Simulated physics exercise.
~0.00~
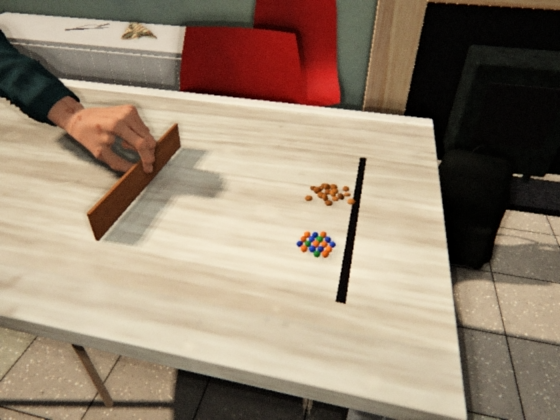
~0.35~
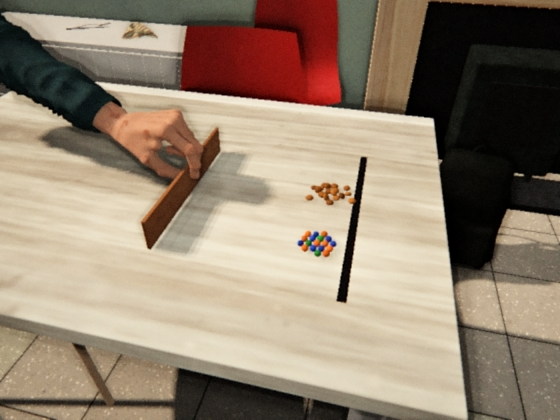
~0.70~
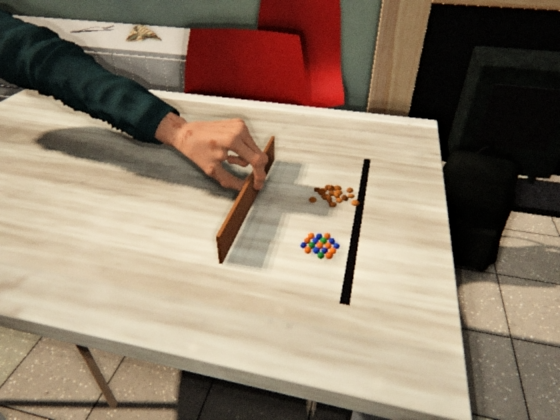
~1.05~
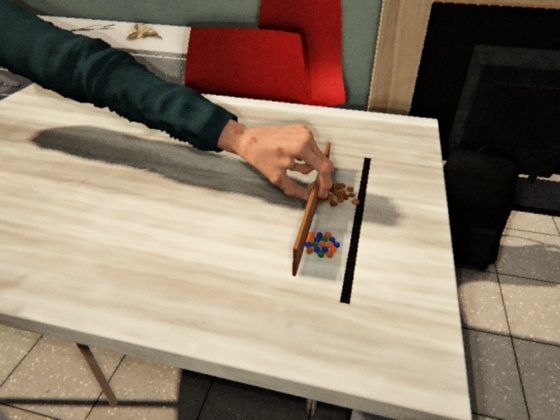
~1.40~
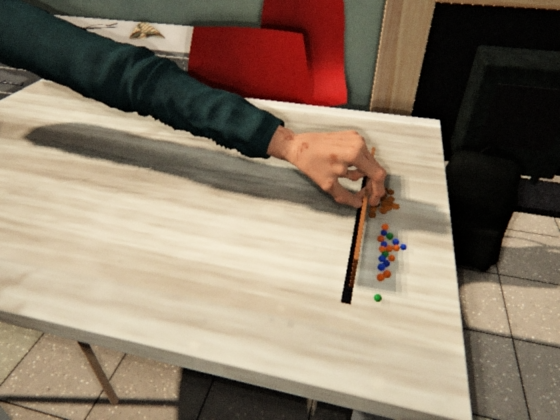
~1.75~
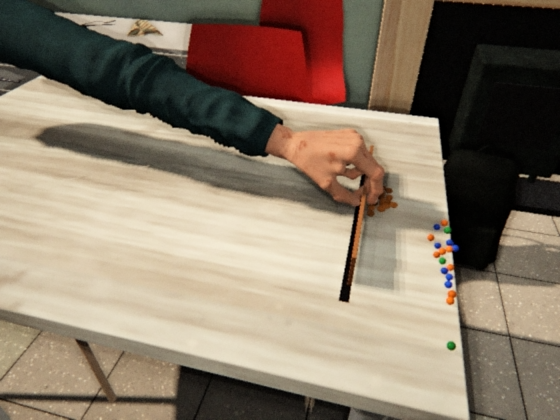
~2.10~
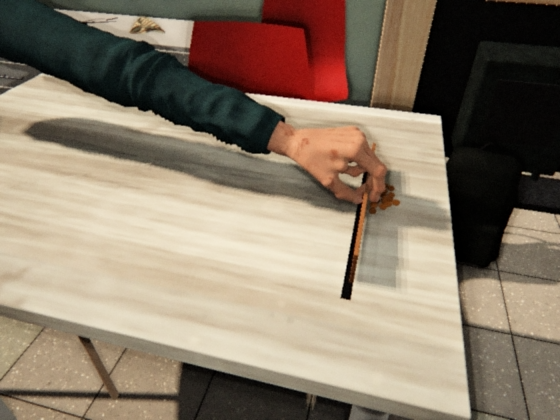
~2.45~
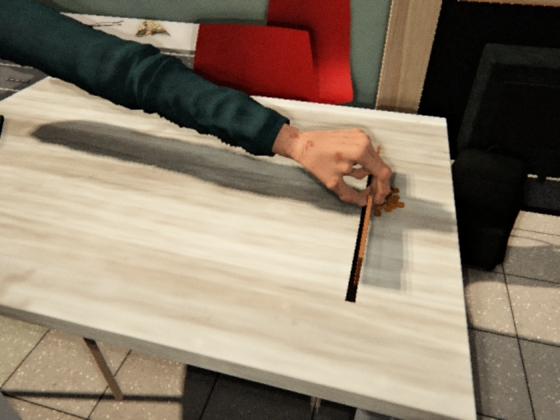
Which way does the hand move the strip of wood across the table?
The hand moves the strip of wood to the right, toward the black tape.
